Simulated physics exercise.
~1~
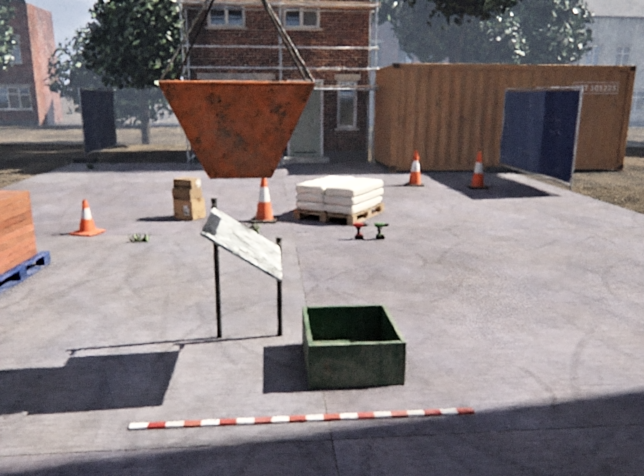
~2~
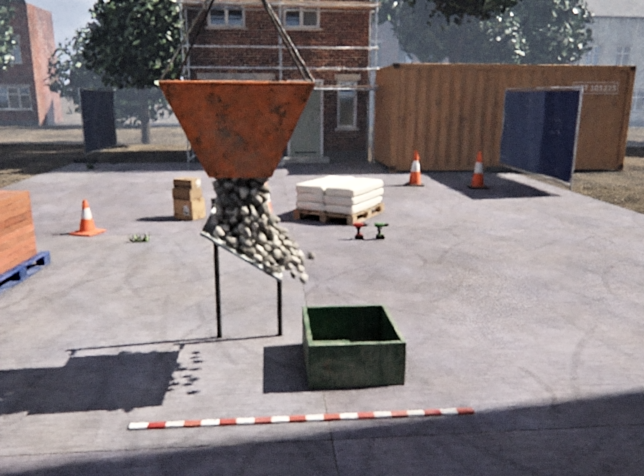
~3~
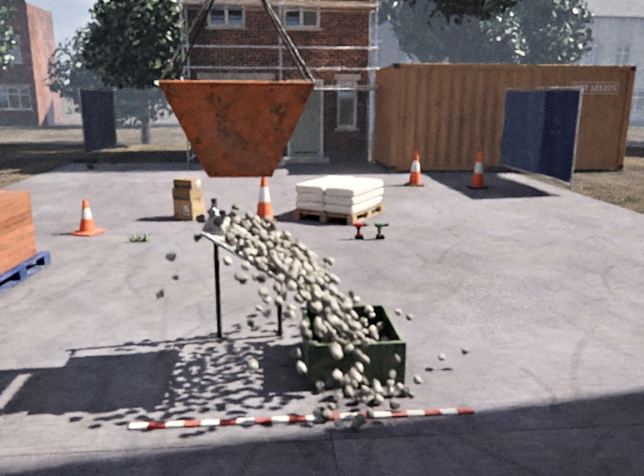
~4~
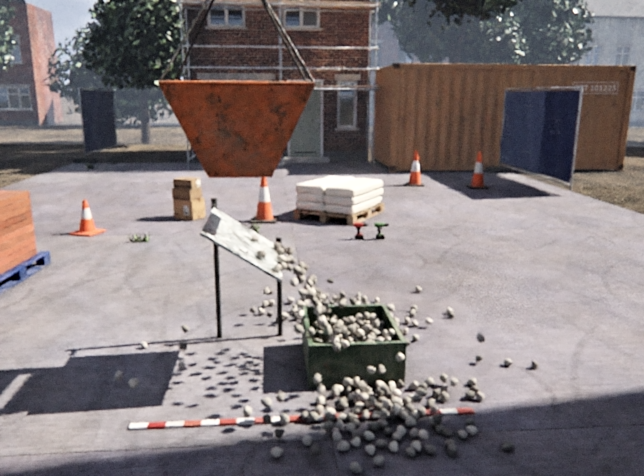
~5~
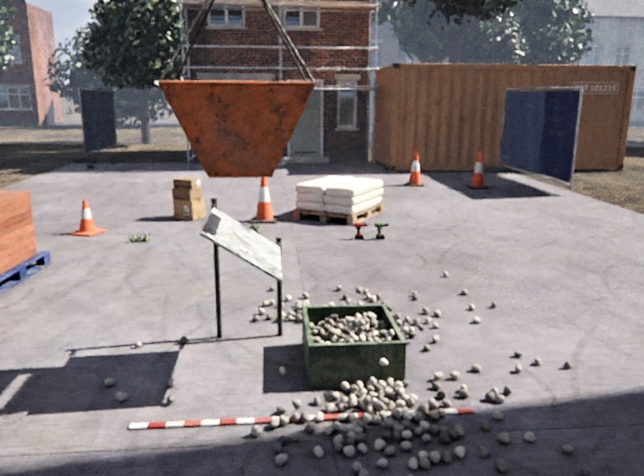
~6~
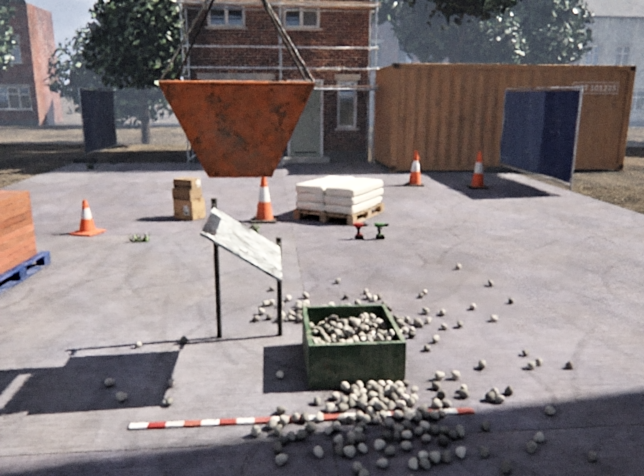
Cobbles pour from an orange hopper down sloping steel, filling a green bin and scattering around it.
